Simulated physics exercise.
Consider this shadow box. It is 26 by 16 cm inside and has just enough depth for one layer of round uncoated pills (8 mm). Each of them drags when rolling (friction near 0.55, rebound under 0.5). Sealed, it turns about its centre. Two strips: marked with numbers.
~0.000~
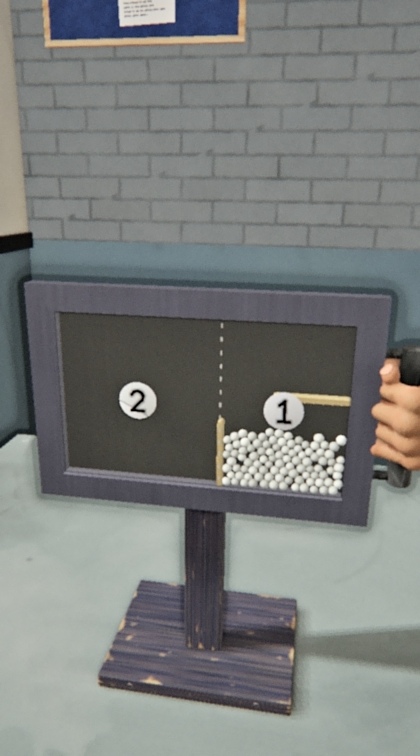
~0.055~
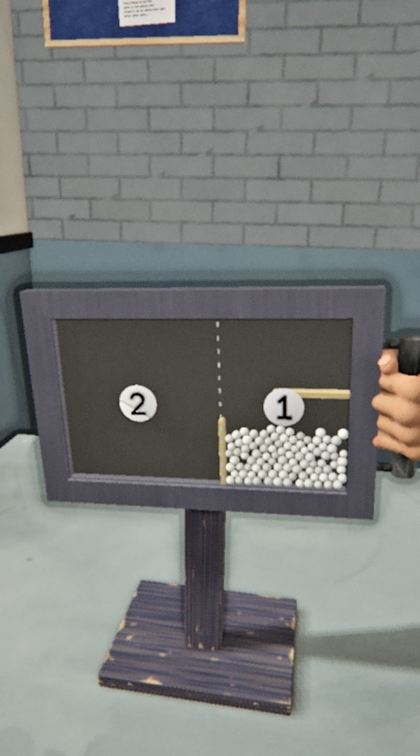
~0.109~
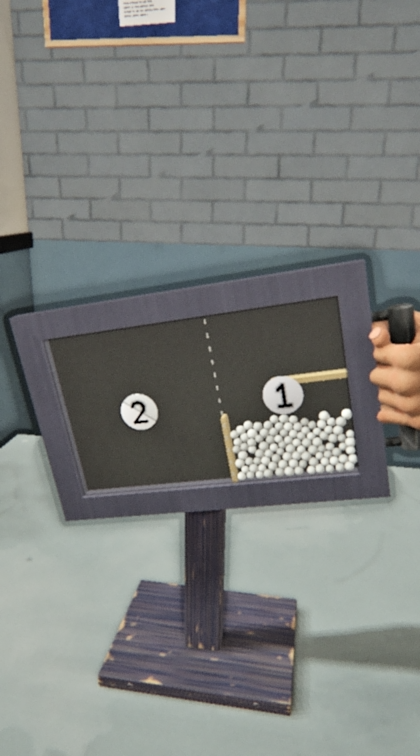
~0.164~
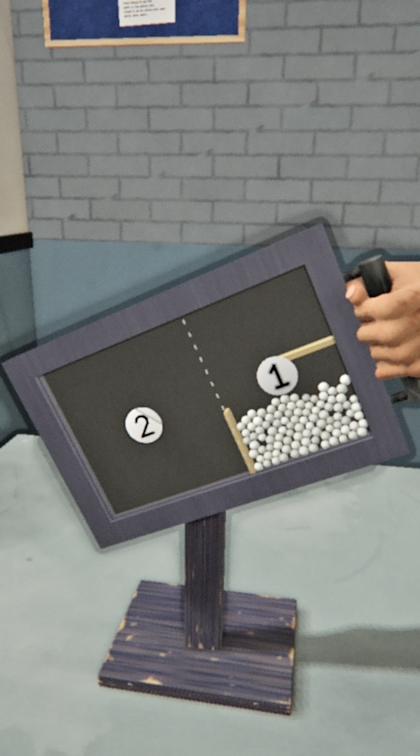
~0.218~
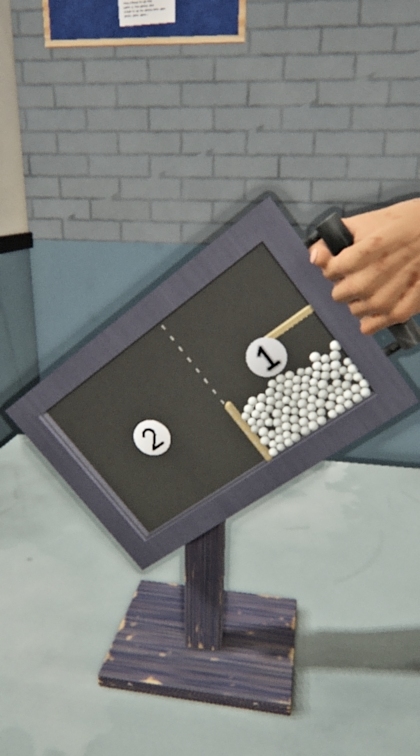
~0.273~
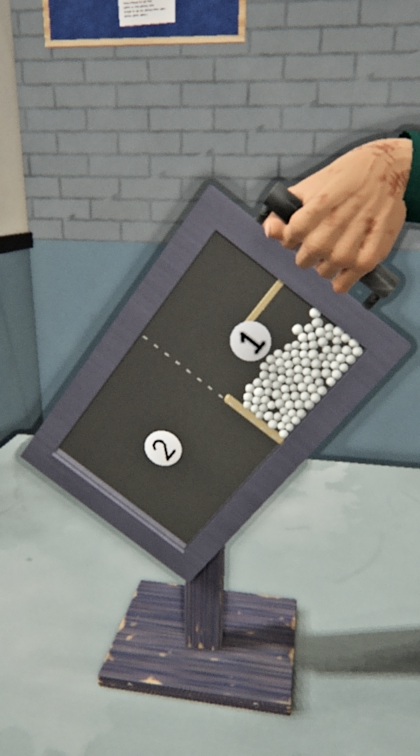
At first, a framed dark panel on a wooden stand sits level, with small white balls heaped in its lower right section beside a short strip. A hand at the right edge then turns the panel steadily anticlockwise, and the balls shift into a slanted pile between the strip and right side.
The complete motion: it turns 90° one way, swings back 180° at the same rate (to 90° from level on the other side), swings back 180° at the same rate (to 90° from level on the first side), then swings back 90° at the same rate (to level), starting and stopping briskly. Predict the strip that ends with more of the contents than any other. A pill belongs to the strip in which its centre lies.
I would say the one marked 2.
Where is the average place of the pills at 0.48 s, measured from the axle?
Position estimate: Right 3 cm, above 5 cm.
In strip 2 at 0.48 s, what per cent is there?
Share: Some 5 per cent.
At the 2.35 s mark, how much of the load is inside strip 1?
Close to 30 % of the load.
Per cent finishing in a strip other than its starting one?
Around 70 percent.
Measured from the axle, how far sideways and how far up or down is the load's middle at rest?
Some 4 cm left and 6 cm below.
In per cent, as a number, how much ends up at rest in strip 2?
I'd estimate close to 70 per cent.
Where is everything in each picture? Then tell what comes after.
In the first picture, level; about 100 pills; pills centred (282, 462); top one (270, 433); no. 1 (284, 411), no. 2 (138, 401).
In the second picture, turned 3° anticlockwise; pills centred (285, 458); top one (343, 434).
In the third picture, turned 11° anticlockwise; pills centred (292, 447); top one (347, 414); wall ends (224, 418), (273, 382).
In the fourth picture, turned 25° anticlockwise; pills centred (301, 426); top one (346, 380).
In the fifth picture, turned 39° anticlockwise; pills centred (303, 401); top one (336, 346).
In the sixth picture, turned 54° anticlockwise; pills centred (299, 376); top one (315, 313); no. 1 (251, 341), no. 2 (163, 448).
After 0.48 s, it stands 90° anticlockwise; the pills' middle is 3 cm right of and 5 cm above the centre; no. 1, 95 %, no. 2, 5 %.
After 2.35 s, it stands 46° anticlockwise; the pills' middle is 3 cm left of and 7 cm below the centre; no. 1, 30 %, no. 2, 70 %.
After 2.59 s, it stands level; the pills' middle is 7 cm left of and 3 cm below the centre; no. 1, 30 %, no. 2, 70 %.
At rest by 3.6 s, it stands level; no. 1, 30 %, no. 2, 70 %.
